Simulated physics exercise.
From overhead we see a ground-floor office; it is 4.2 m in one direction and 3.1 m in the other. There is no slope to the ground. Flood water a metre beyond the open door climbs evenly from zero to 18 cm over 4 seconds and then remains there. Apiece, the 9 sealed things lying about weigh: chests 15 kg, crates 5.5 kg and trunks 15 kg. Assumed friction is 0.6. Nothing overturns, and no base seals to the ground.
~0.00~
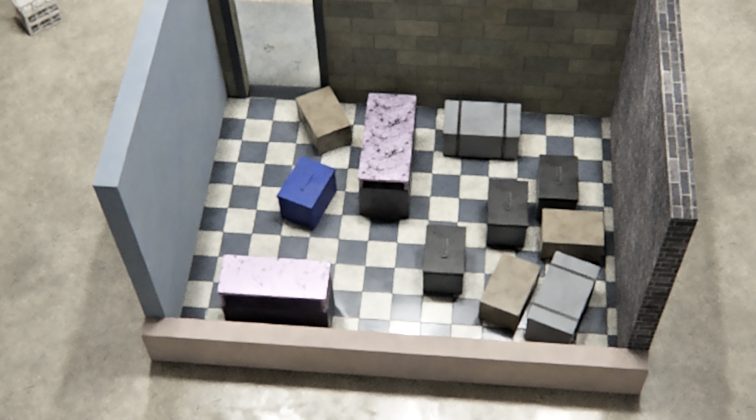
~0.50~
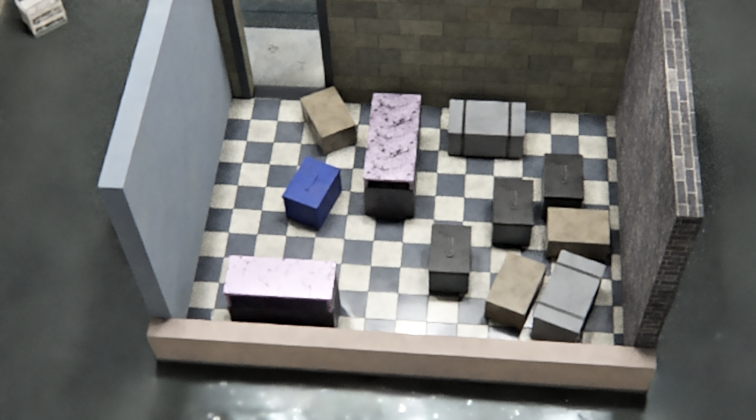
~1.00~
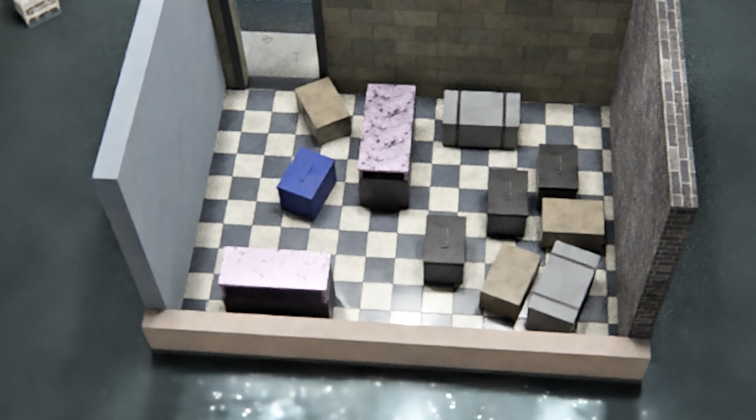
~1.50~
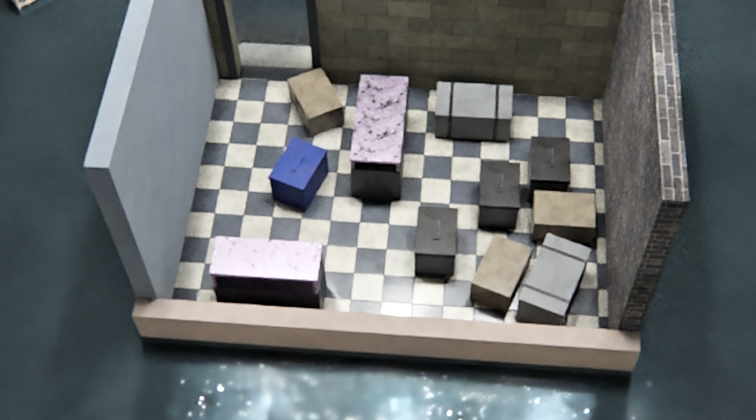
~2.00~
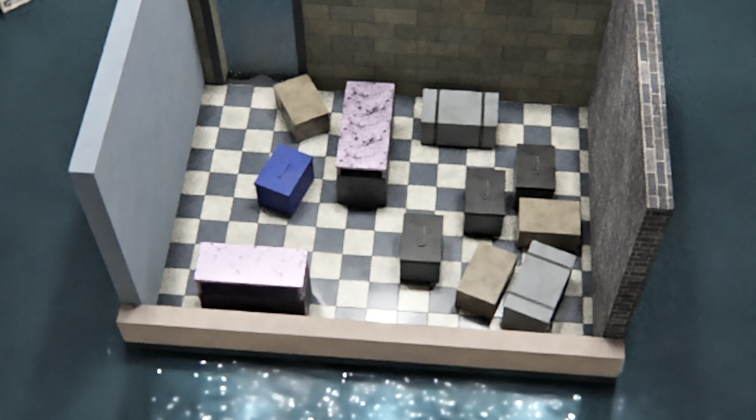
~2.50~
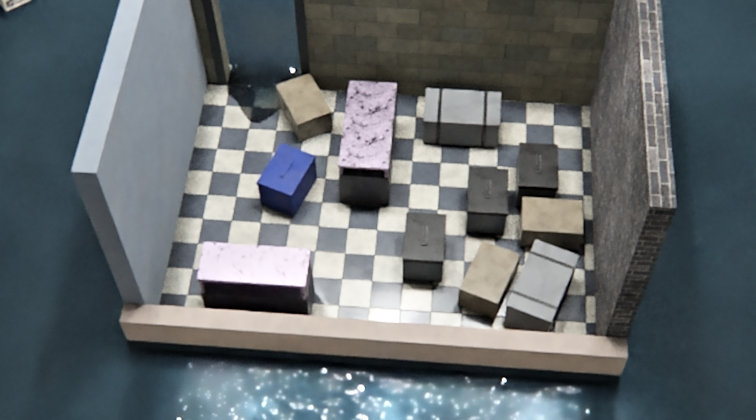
Dark water spreading outside a roofless checker-floored room, then edging in at the back doorway while crates and trunks stay put.
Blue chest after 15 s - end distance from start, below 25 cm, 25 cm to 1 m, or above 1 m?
It winds up well off.
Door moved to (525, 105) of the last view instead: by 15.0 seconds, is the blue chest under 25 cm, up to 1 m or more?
Then the blue chest is pushed slightly.
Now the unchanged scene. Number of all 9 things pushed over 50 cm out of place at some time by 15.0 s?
It adds up to 7.
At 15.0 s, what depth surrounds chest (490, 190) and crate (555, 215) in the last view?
12 and 11 cm.
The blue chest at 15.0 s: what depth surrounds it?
Depth approx. 12 cm.
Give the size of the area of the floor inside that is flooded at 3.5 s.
Close to 2.0 m2, I'd say.
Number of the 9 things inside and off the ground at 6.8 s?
Of them, 1.
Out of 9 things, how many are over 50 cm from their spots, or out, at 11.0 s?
Result: 1.
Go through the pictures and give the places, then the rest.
The first frame shows the blue chest at (306, 182), on the bottom; water covers 0.0 m2; 0 of 9 have shifted.
The second frame shows the blue chest at (311, 182) rests on the ground; 0.0 m2 under water; 0 of 9 have shifted.
The third frame shows the blue chest at (306, 173) rests on the ground; 0.0 m2 under water; 0 of 9 have shifted.
The fourth frame shows the blue chest at (298, 163), on the bottom; 0.0 m2 under water; 0 of 9 have shifted.
The fifth frame shows the blue chest at (284, 169), on the bottom; 0.0 m2 under water; 0 of 9 have shifted.
The sixth frame shows the blue chest at (286, 169), on the bottom; 0.2 m2 under water; 0 of 9 have shifted.
After 3.5 s the blue chest is near (286, 169), 0.0 m from its start, aground; 0 afloat.
After 6.8 s the blue chest is near (297, 194), 0.3 m from its start, aground; 1 afloat.
After 11.0 s the blue chest is near (420, 261), 1.7 m from its start, afloat; 5 afloat.
After 15.0 s the blue chest is near (556, 310), 3.1 m from its start, afloat; 9 afloat.
